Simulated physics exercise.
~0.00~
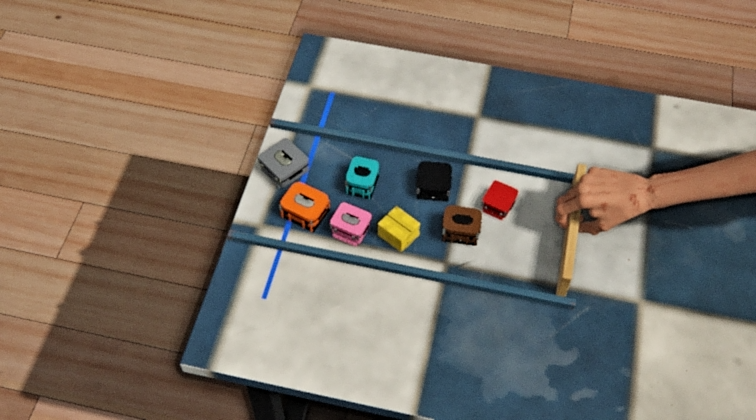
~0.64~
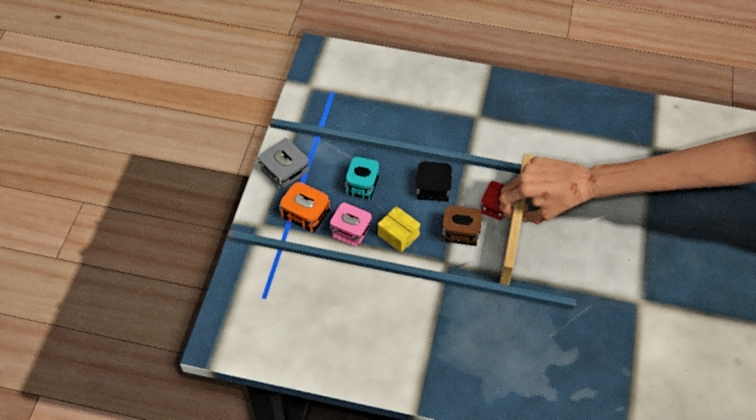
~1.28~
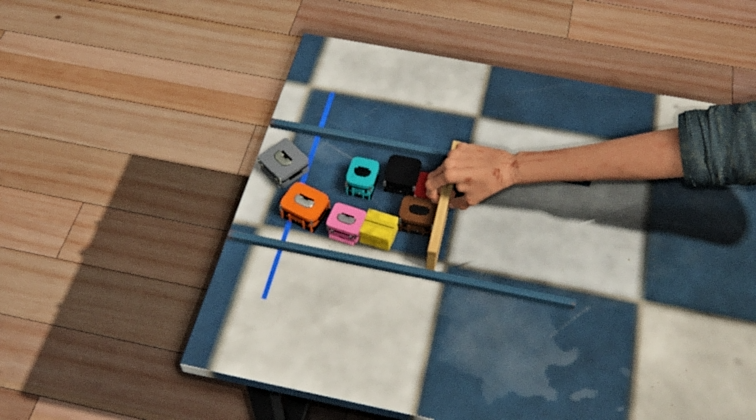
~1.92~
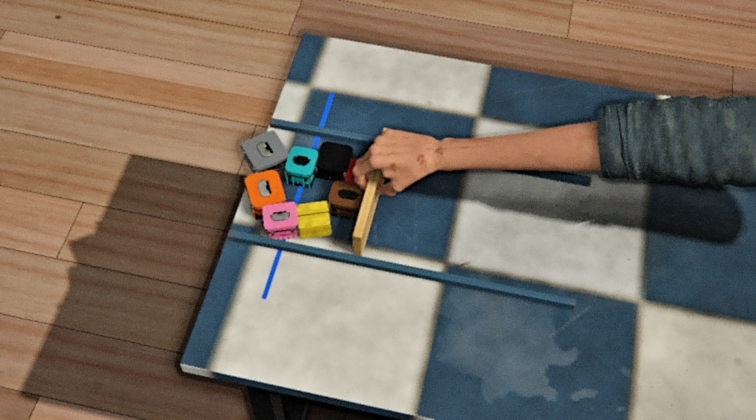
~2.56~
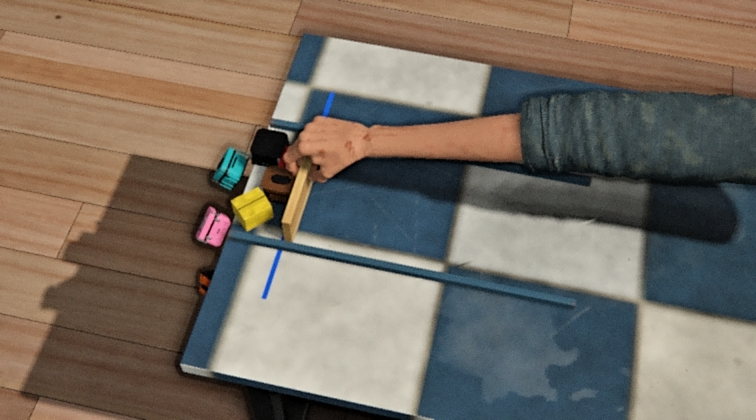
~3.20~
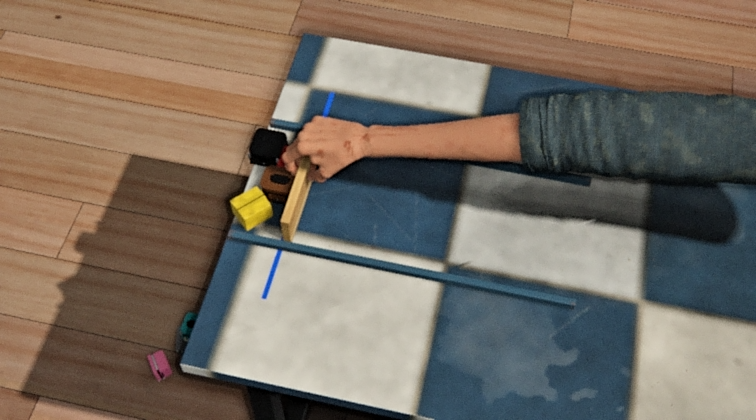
The clip shows a hand sliding an upright board left between two rails, pushing a cluster of small colourful cases toward the table's edge. The board stops at a strip of blue tape as the grey, orange, turquoise and pink cases fall off, while the yellow, black, brown and red ones remain.
